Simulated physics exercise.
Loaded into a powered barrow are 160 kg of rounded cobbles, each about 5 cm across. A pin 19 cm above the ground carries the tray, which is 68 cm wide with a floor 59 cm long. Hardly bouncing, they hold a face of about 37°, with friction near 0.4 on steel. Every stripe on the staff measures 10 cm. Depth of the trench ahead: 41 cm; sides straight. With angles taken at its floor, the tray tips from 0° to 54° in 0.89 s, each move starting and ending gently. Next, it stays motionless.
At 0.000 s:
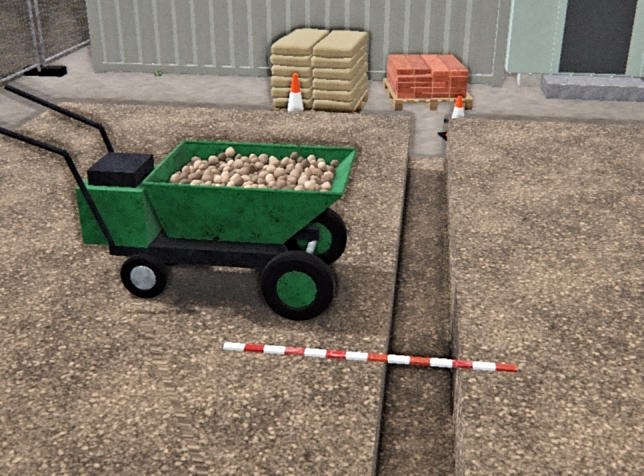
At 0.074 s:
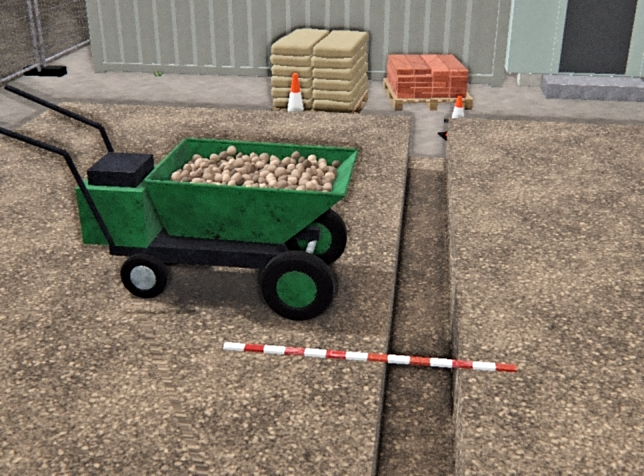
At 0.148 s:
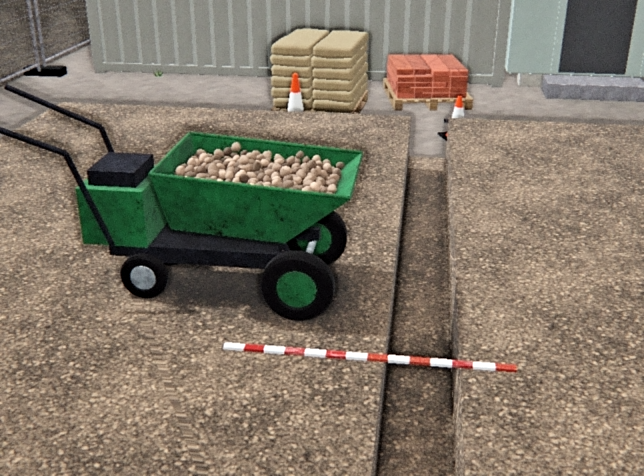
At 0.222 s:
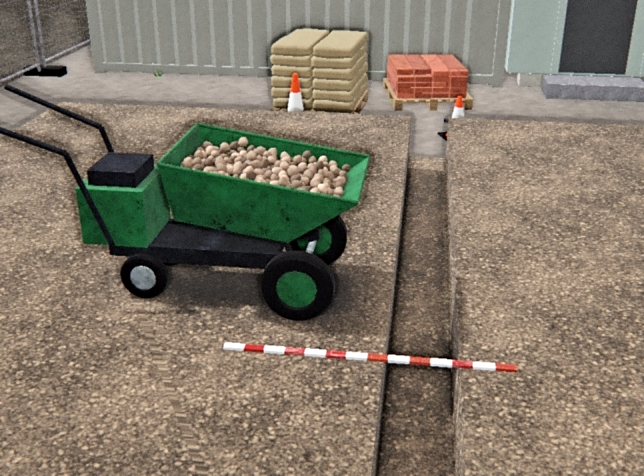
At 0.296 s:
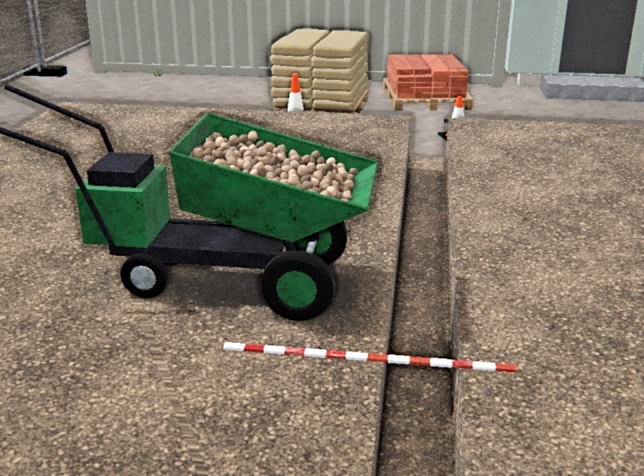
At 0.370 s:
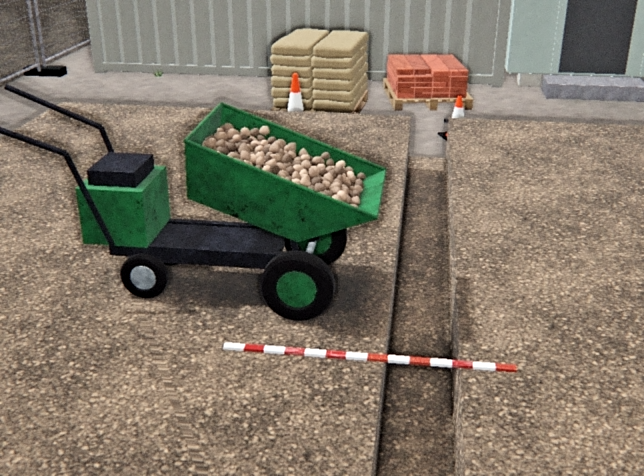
At first, a green powered barrow heaped with rounded cobbles stands with its tray level, left of a straight trench crossed by a red-and-white staff. The tray then slowly tilts forward to the right, its rear rising and its lip lowering, while the cobbles stay inside and the wheels remain still.
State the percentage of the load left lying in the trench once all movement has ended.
The share left there is about 58 per cent.
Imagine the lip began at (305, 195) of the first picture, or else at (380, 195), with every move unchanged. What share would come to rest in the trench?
It'd be around 75 per cent and after that around 30 per cent.
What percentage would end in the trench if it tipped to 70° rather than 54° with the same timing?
It comes out at about 65 percent.
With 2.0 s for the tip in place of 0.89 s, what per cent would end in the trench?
Roughly 65 per cent.
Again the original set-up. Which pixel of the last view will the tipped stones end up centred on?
In the last view, about (434, 347).
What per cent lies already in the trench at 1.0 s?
Some 5 per cent.
After 0.7 s the floor is at 46°; 100 % in the tray; the foremost stones are at (387, 230).
After 1.0 s the floor is at 54°; 93 % in the tray, 7 % in the trench; the foremost stones are at (444, 283).
After 1.3 s the floor is at 54°; 62 % in the tray, 22 % in the trench, 16 % past the trench; the foremost stones are at (527, 310).
After 3.3 s the floor is at 54°; 22 % in the tray, 58 % in the trench, 20 % past the trench; the foremost stones are past the picture's edge.
